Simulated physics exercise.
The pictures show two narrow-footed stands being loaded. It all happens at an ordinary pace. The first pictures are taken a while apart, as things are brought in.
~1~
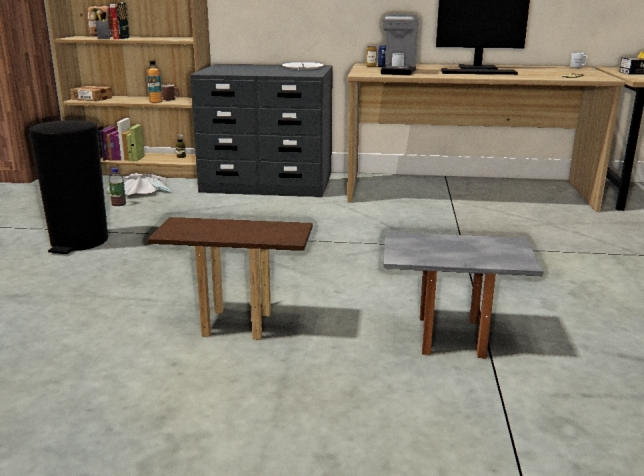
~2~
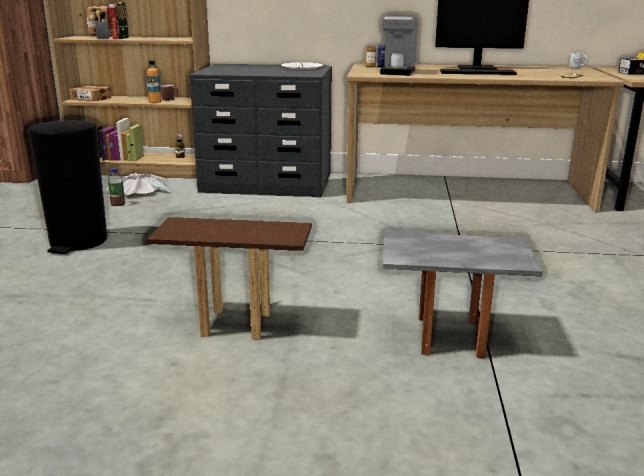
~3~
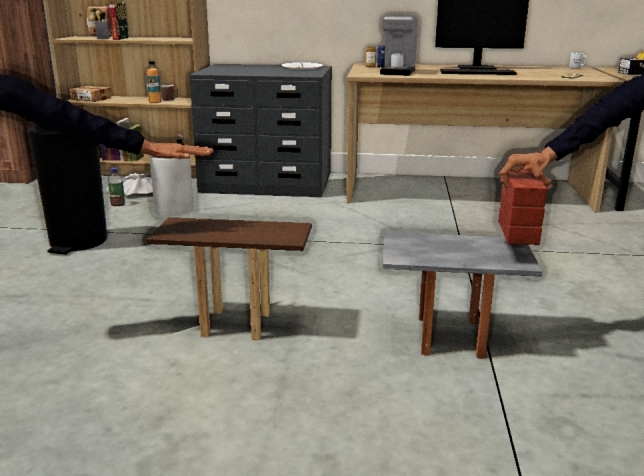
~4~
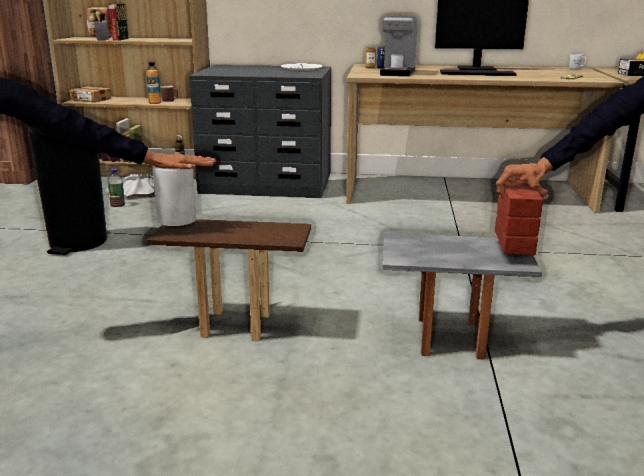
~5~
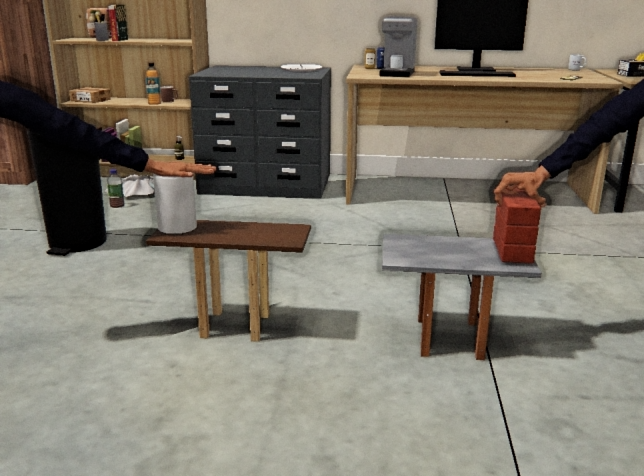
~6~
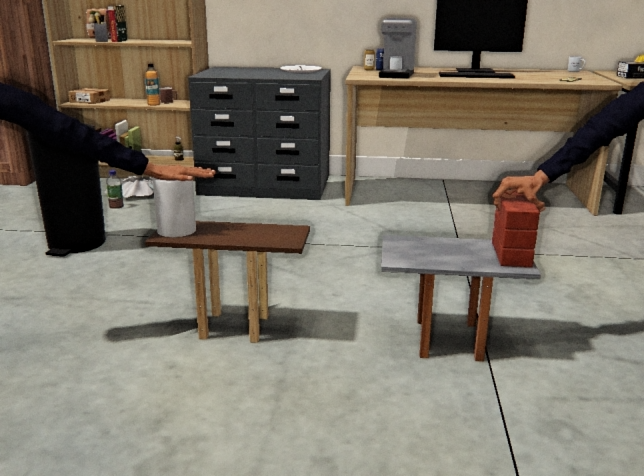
Two hands lower a white roll and a stack of red bricks onto two small tables.
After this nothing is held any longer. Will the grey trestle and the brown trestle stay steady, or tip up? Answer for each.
The grey trestle tips up and the brown trestle stays flat on its feet.
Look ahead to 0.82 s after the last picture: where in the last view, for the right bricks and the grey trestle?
Near (611, 327) and (559, 287).
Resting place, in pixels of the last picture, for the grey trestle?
Around (554, 286).
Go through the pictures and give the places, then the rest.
Grey trestle (458, 253); brown trestle (233, 233), in the first frame.
Brown trestle (232, 233), in the second frame.
Still on the way; grey trestle (458, 253); right bricks (521, 206), in the third frame.
Still on the way; brown trestle (232, 234); left roll (175, 193), in the fourth frame.
Still on the way; grey trestle (457, 255); right bricks (516, 224), in the fifth frame.
In place, still held; grey trestle (456, 256); brown trestle (231, 236); left roll (175, 204), in the sixth frame.
Then, 0.62 s after the last picture, grey trestle tipped 26° from how it was near (502, 254); brown trestle at rest near (231, 236).
Then, 0.82 s after the last picture, grey trestle tipped 66° from how it was near (559, 286); brown trestle at rest near (231, 236).
Then, 1.12 s after the last picture, grey trestle on its side near (572, 283); brown trestle at rest near (231, 236).
At rest, the grey trestle goes over, near (554, 286); the brown trestle keeps steady, near (231, 236).
